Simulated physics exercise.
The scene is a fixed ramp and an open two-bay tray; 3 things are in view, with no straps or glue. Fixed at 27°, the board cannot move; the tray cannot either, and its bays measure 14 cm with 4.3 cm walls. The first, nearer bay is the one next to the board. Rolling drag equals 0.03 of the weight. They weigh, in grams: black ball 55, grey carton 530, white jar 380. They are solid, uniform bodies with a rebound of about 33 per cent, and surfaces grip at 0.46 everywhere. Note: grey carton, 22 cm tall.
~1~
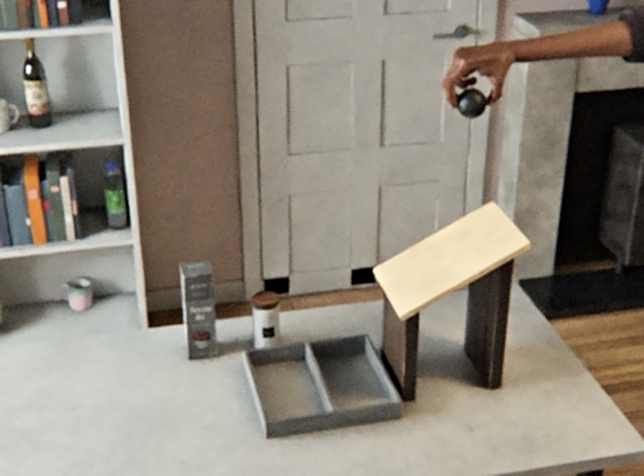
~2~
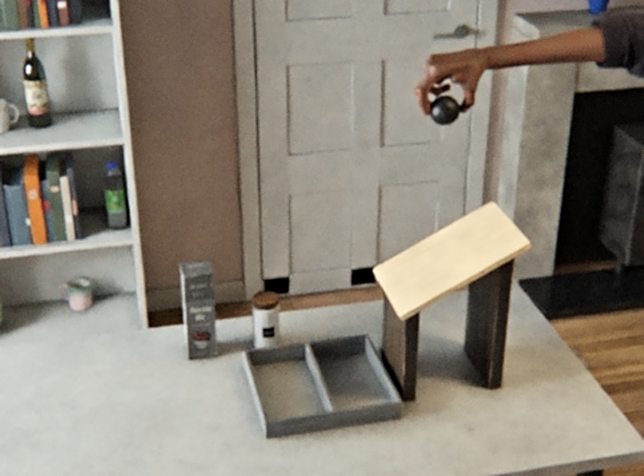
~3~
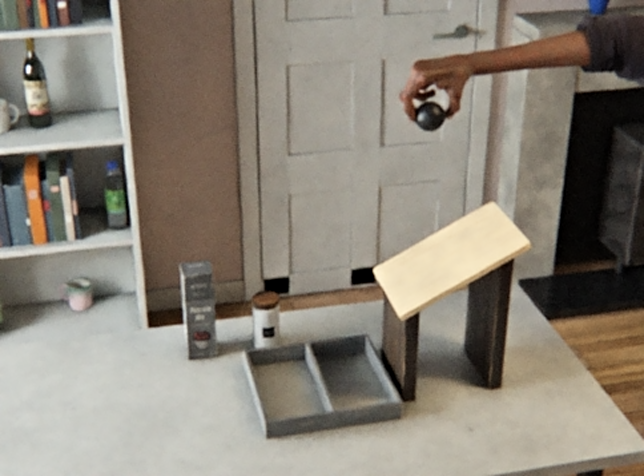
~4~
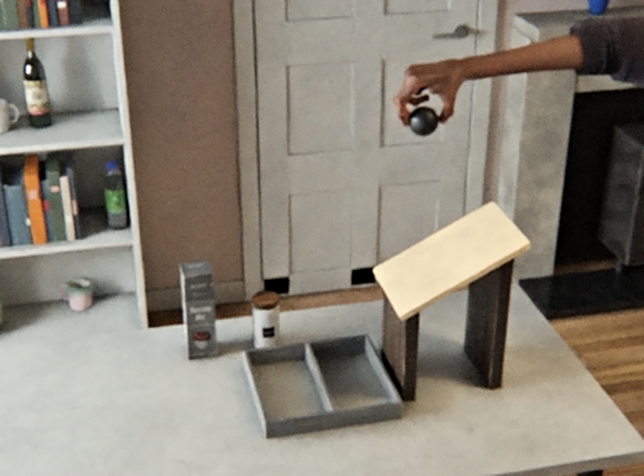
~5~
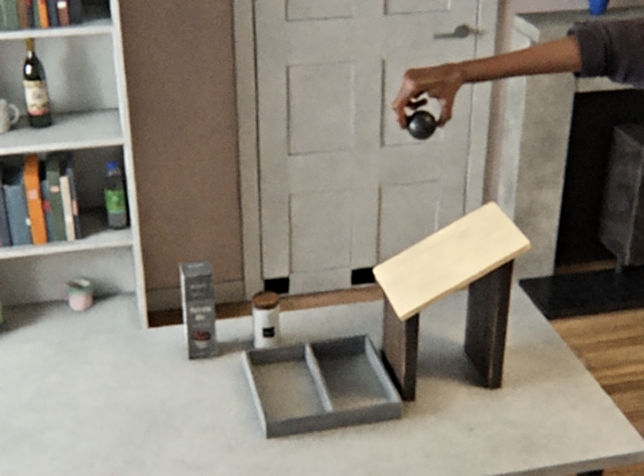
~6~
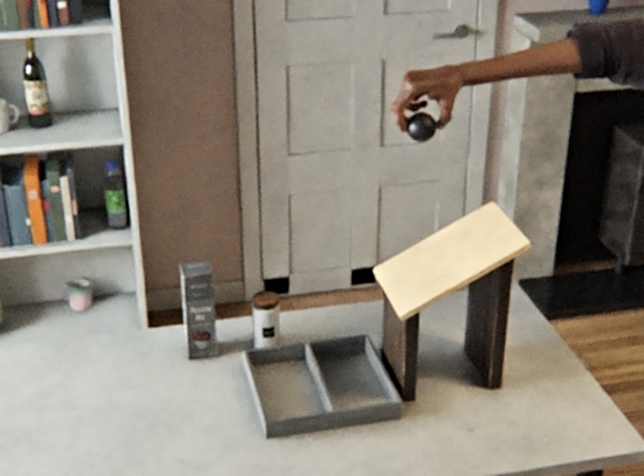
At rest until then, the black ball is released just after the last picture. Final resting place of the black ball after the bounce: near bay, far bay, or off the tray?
Far bay.
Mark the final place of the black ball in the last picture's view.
It comes to rest near (280, 386).
Then, 0.30 s past the last view, black ball near (417, 219).
Then, 0.40 s past the last view, black ball near (391, 265).
Then, 0.60 s past the last view, black ball near (297, 371).
Then, 0.70 s past the last view, black ball near (272, 375).
Finally, it is in the farther bay; the bystanders still in place (within 4 cm). Final places as that camera would see them, black ball near (280, 386).
